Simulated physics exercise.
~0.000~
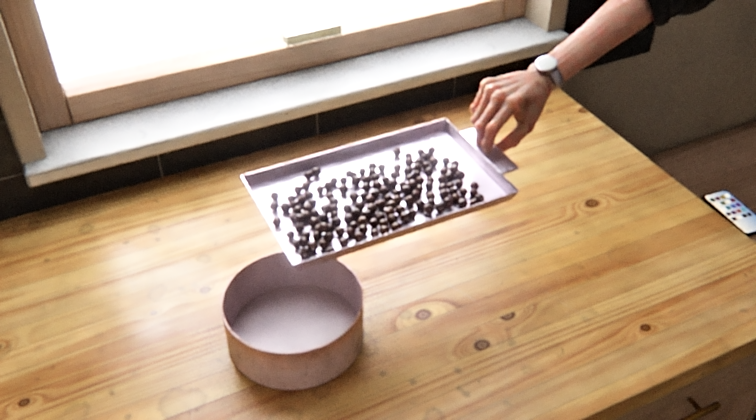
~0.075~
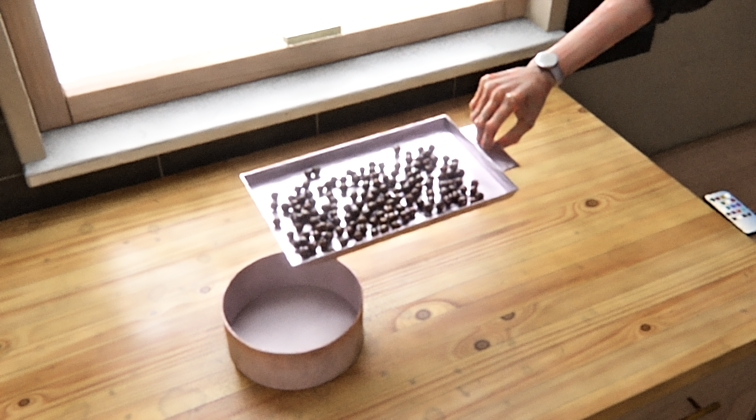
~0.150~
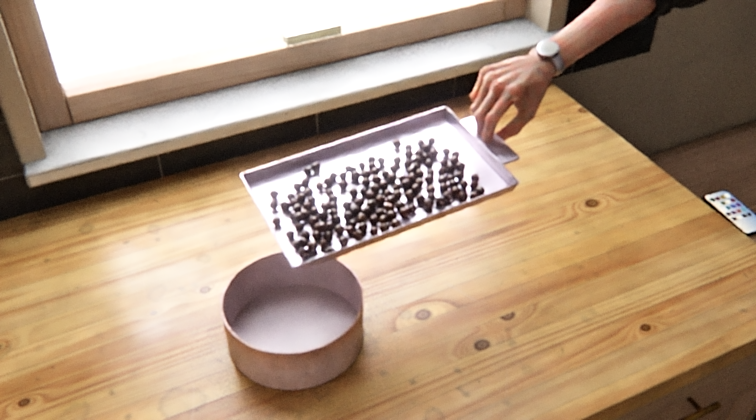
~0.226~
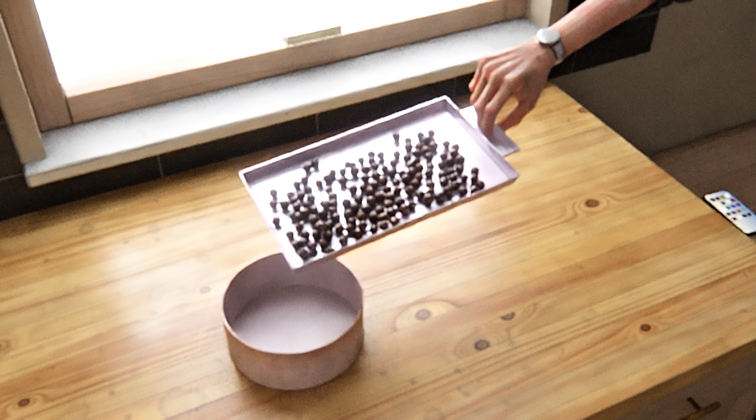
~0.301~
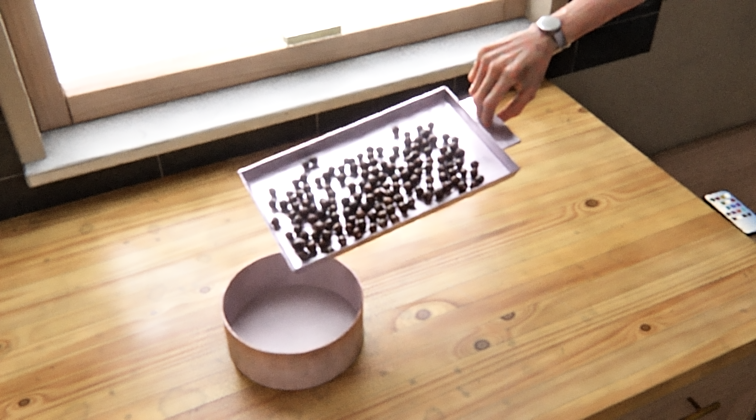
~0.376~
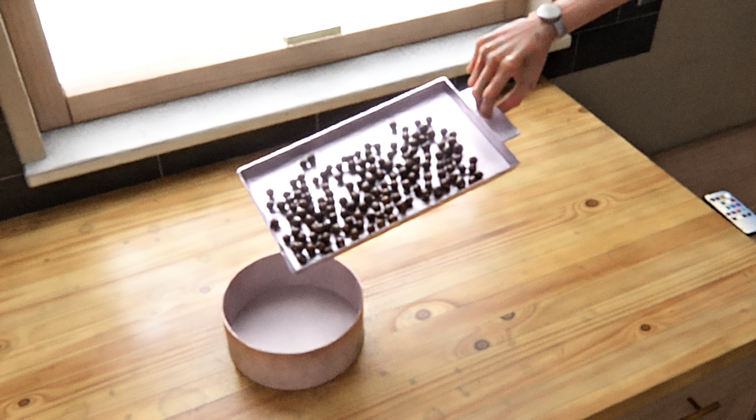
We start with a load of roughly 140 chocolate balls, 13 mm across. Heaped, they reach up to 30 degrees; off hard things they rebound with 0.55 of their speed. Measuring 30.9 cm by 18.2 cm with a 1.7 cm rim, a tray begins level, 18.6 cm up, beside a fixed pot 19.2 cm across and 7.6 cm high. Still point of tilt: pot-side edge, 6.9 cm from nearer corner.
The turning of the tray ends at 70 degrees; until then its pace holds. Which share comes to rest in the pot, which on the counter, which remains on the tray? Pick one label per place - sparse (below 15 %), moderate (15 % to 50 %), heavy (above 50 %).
Pot: Heavy; counter: Moderate; tray: Sparse.
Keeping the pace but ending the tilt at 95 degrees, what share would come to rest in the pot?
It would land at about 70 percent.
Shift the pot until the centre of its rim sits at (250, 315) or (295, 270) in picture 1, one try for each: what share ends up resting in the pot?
70 and 5 %.
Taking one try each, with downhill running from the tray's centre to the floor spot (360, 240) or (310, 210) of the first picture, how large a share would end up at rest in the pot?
Near 65 and 50 per cent, in that order.
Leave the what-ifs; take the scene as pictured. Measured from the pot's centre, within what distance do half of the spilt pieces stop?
Roughly 26 centimetres.
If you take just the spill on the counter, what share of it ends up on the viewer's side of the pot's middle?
Near 90 in a hundred.
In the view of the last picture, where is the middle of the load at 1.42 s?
The middle of the load should be at about (327, 200) by then.
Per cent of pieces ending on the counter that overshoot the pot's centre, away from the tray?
Around 90 in a hundred.
Then, at 1.00 s, tilt 40 degrees; the tray holds 100 %, the pot 0 %.
Then, at 1.42 s, tilt 58 degrees; the tray holds 100 %, the pot 0 %.
After 1.92 s, tilt 70 degrees; the tray holds 30 %, the pot 35 %.
By 3.4 s all is still; pot 60 %, counter 30 %, tray 5 %.
